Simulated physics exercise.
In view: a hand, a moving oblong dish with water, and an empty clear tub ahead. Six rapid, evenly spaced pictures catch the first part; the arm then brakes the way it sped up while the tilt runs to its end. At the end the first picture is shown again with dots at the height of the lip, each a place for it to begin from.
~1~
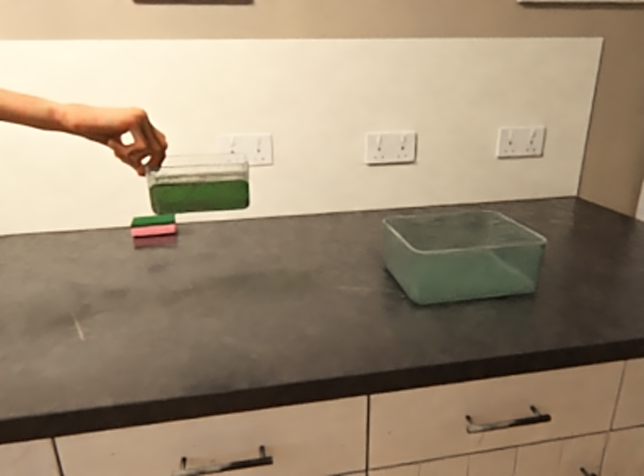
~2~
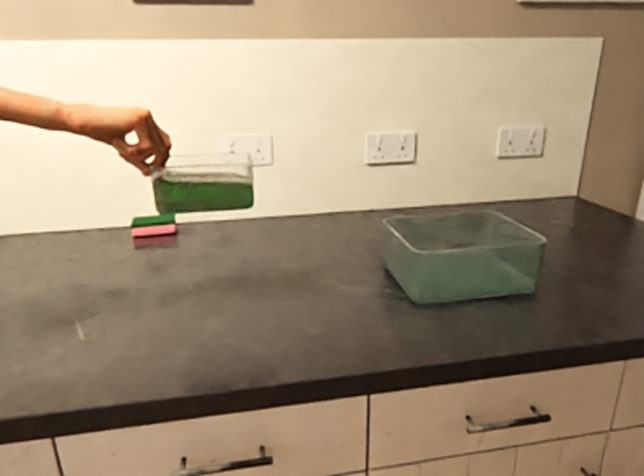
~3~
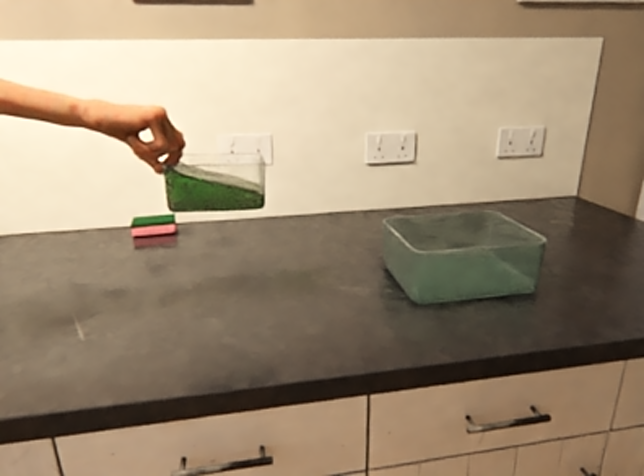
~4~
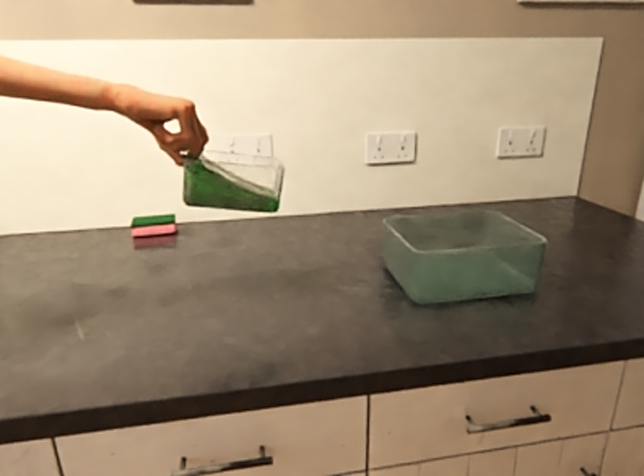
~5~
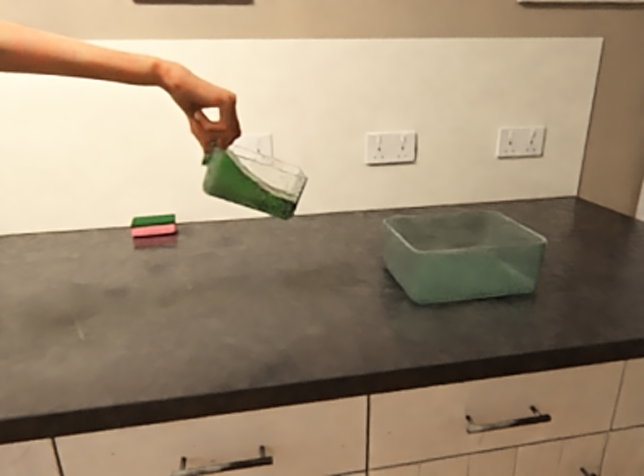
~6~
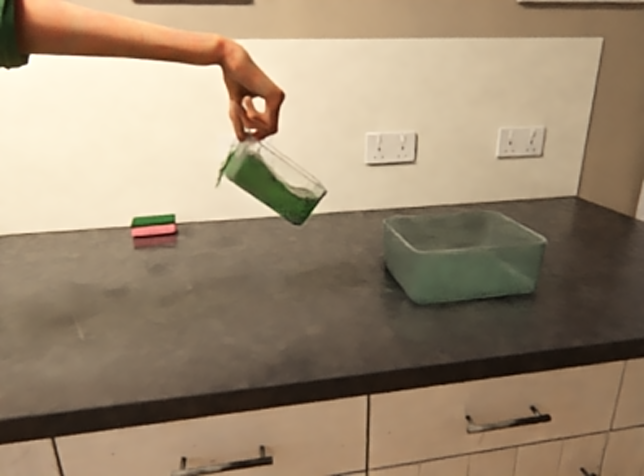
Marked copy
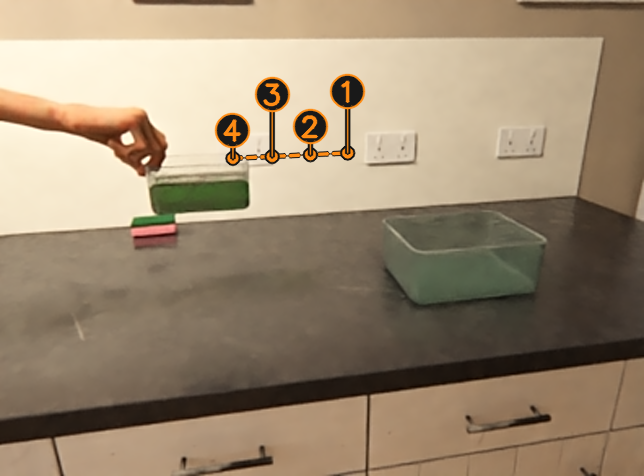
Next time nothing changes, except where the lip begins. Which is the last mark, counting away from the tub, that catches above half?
3.
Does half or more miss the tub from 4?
Yes.
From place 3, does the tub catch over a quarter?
Yes, it does.
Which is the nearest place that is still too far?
The answer is 4.
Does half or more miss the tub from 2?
No, that is safe.
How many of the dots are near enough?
Three of the four.
On the marked copy, 1 at (347, 153); 2 at (310, 154); 3 at (272, 156); 4 at (232, 158).
If 1 is chosen, about 85 % lands in the tub, 4 % falls short and 11 % goes beside or beyond.
If 2 is chosen, about 92 % lands in the tub, 6 % falls short.
If 3 is chosen, about 64 % lands in the tub, 24 % falls short and 12 % goes beside or beyond.
If 4 is chosen, about 32 % lands in the tub, 57 % falls short and 11 % goes beside or beyond.
